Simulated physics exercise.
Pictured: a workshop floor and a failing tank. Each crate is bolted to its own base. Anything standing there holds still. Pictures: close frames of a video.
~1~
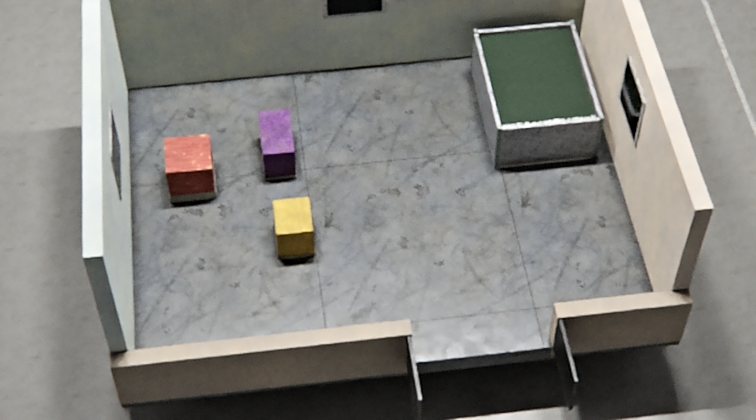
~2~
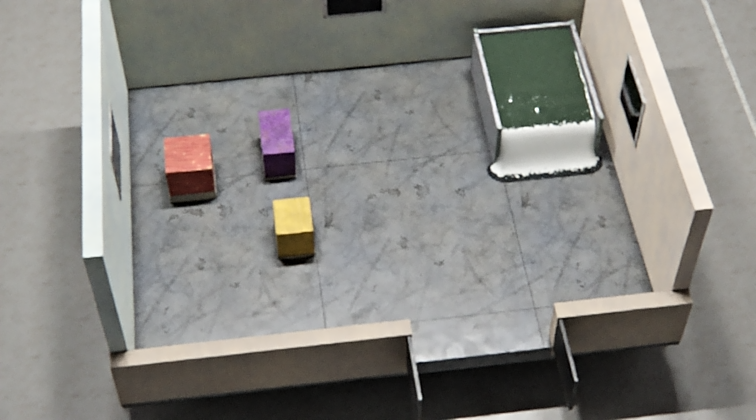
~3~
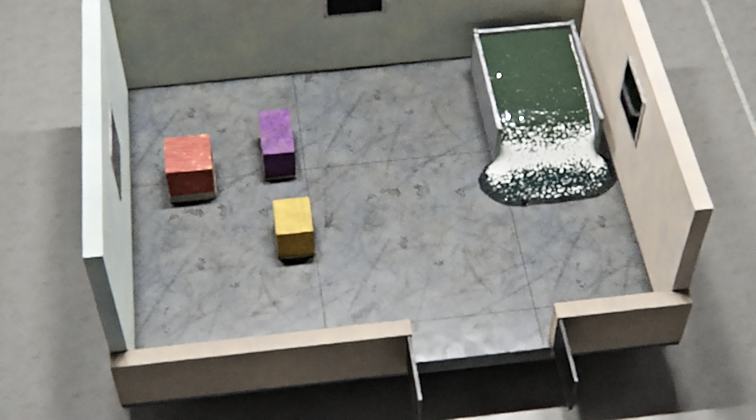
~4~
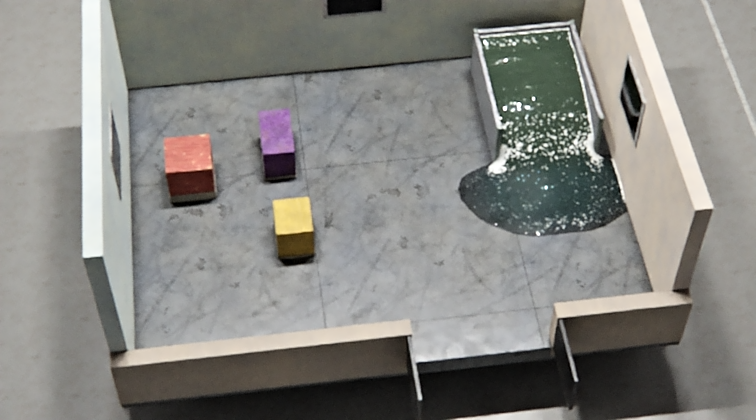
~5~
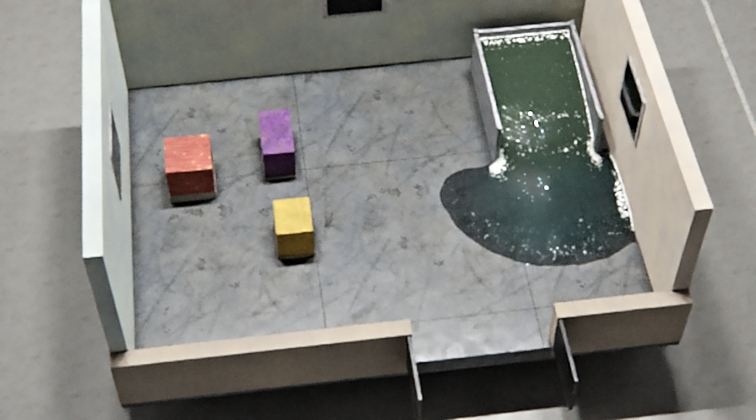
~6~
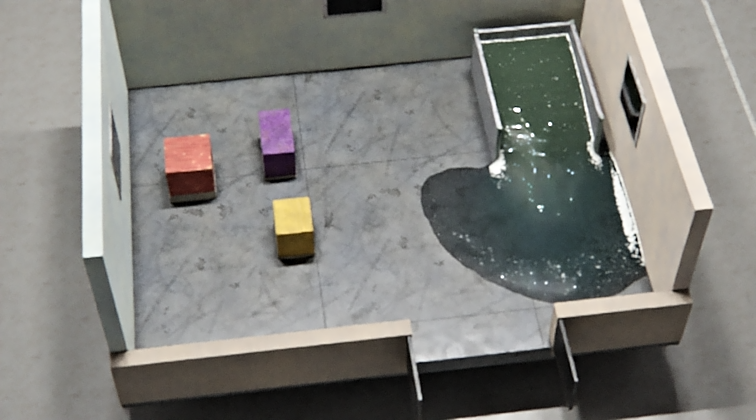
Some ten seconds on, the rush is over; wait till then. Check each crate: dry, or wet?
Checked: Red crate dry, yellow crate wet, purple crate wet.
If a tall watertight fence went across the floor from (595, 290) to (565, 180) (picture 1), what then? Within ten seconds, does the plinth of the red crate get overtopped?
Red stays clear.
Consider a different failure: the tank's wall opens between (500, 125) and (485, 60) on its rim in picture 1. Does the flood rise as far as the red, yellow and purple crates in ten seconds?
Result: Red is swamped; yellow is swamped; purple is swamped.
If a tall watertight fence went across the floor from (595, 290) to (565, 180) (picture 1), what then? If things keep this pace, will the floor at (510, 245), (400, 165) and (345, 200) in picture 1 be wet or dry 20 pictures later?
Taking the three spots in order: Soaked, spared, spared.
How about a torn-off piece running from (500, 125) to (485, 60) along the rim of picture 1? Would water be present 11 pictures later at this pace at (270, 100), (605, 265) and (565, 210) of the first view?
Well, the first one's sodden, the second's left untouched, and the third's left untouched.
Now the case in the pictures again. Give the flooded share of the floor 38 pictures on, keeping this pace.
I'd guess some 70 per cent.
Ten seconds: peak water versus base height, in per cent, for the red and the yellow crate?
Roughly 70 percent, then 230 percent.
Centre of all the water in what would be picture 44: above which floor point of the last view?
It's close to (409, 241).
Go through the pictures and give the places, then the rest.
The open tank at (537, 78) is whole and still, in the first frame.
The front is at (491, 169), out from the gap at (546, 149), in the second frame.
The front is at (493, 193), out from the gap at (546, 150), in the third frame.
Water pours out at (546, 151) and has run to (481, 213), in the fourth frame.
The front is at (533, 260), out from the gap at (546, 151), in the fifth frame.
Water pours out at (546, 152) and has run to (560, 299), in the sixth frame.
A moment on, water covers 30 % of the floor; the red crate not reached, the yellow crate not reached, the purple crate not reached.
Next, water covers 35 % of the floor; the red crate not reached, the yellow crate not reached, the purple crate not reached.
Then, water covers 40 % of the floor; the red crate not reached, the yellow crate water round its plinth, the purple crate not reached.
Later, water covers 70 % of the floor; the red crate water round its plinth, the yellow crate water round its plinth, the purple crate water round its plinth.
In the end, water covers 90 % of the floor; the red crate stayed above the water, the yellow crate was topped, the purple crate was topped.
